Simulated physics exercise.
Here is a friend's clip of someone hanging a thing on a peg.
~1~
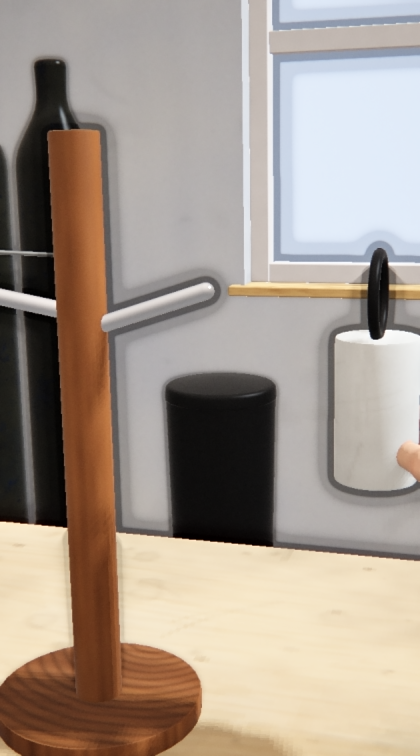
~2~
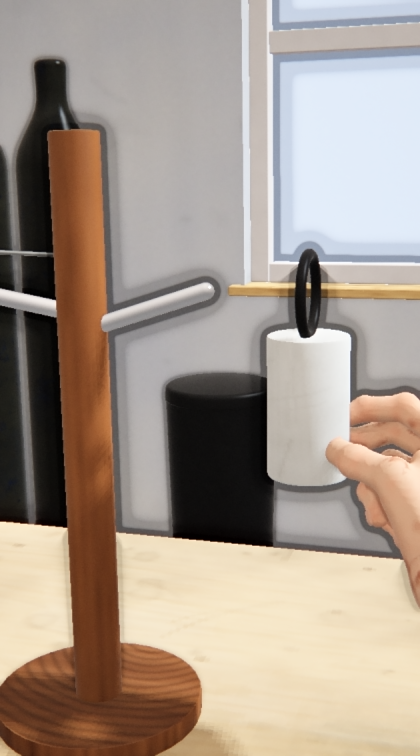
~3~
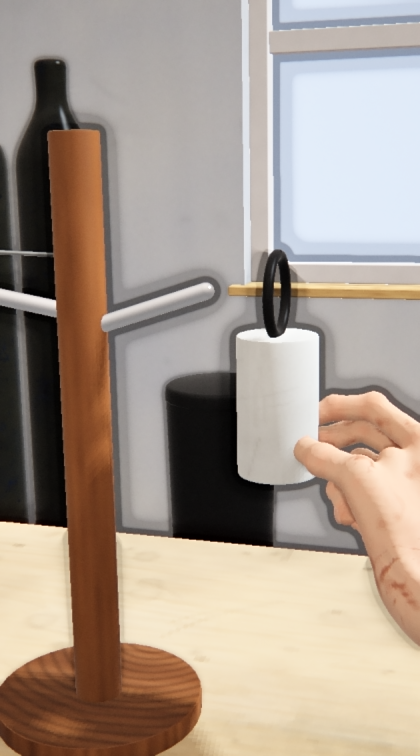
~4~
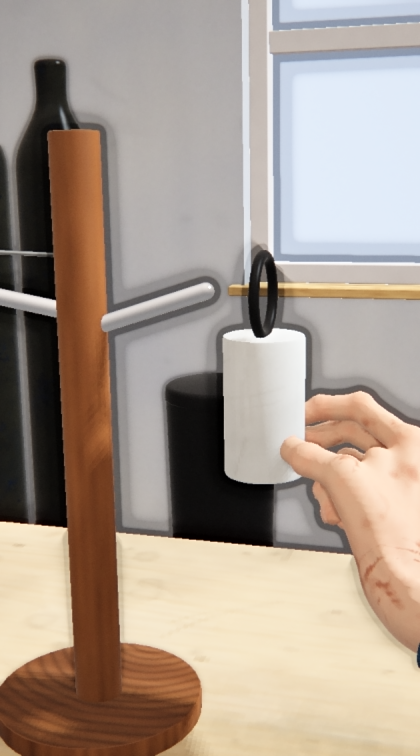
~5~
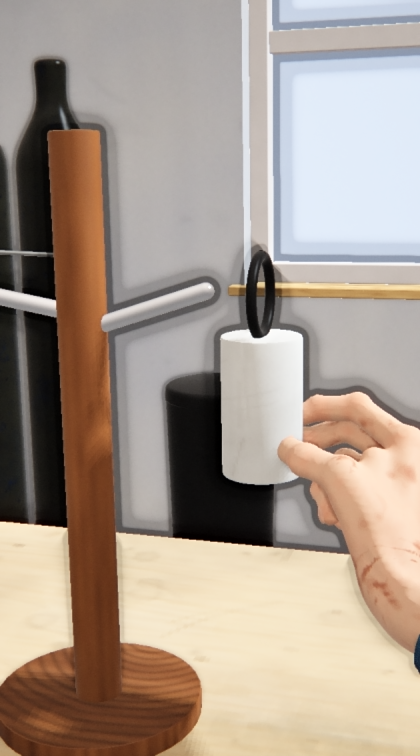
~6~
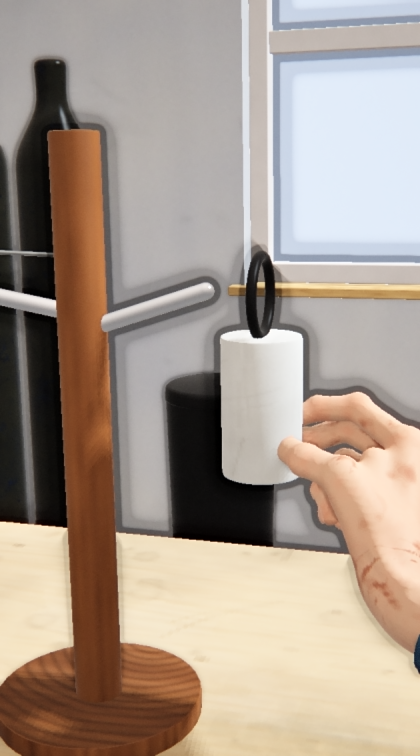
In the video, a hand holds a white cylindrical lantern with a black ring on top and moves it left toward a wooden peg stand, slowing until the lantern is held still near the tip of a pale peg.
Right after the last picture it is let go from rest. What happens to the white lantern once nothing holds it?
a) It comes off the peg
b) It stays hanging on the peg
a.
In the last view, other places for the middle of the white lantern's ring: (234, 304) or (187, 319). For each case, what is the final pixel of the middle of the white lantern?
Around (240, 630) for the first option and (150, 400) for the second.
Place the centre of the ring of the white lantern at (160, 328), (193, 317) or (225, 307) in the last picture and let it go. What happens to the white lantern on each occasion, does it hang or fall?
So, the first time it keeps its place, the second time it keeps its place, and the third time it gets loose.
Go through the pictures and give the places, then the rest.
In the first frame, still on the way; white lantern (377, 366); peg stand (85, 438).
In the second frame, still on the way; white lantern (309, 363); peg stand (85, 438).
In the third frame, still on the way; white lantern (277, 363); peg stand (85, 438).
In the fourth frame, still on the way; white lantern (264, 363); peg stand (85, 438).
In the fifth frame, still on the way; white lantern (261, 364); peg stand (85, 438).
In the sixth frame, in place, still held; white lantern (261, 364); peg stand (85, 438).
Then, 0.18 s past the last view, white lantern in the air near (262, 497).
Finally, the white lantern falls off, near (263, 637).
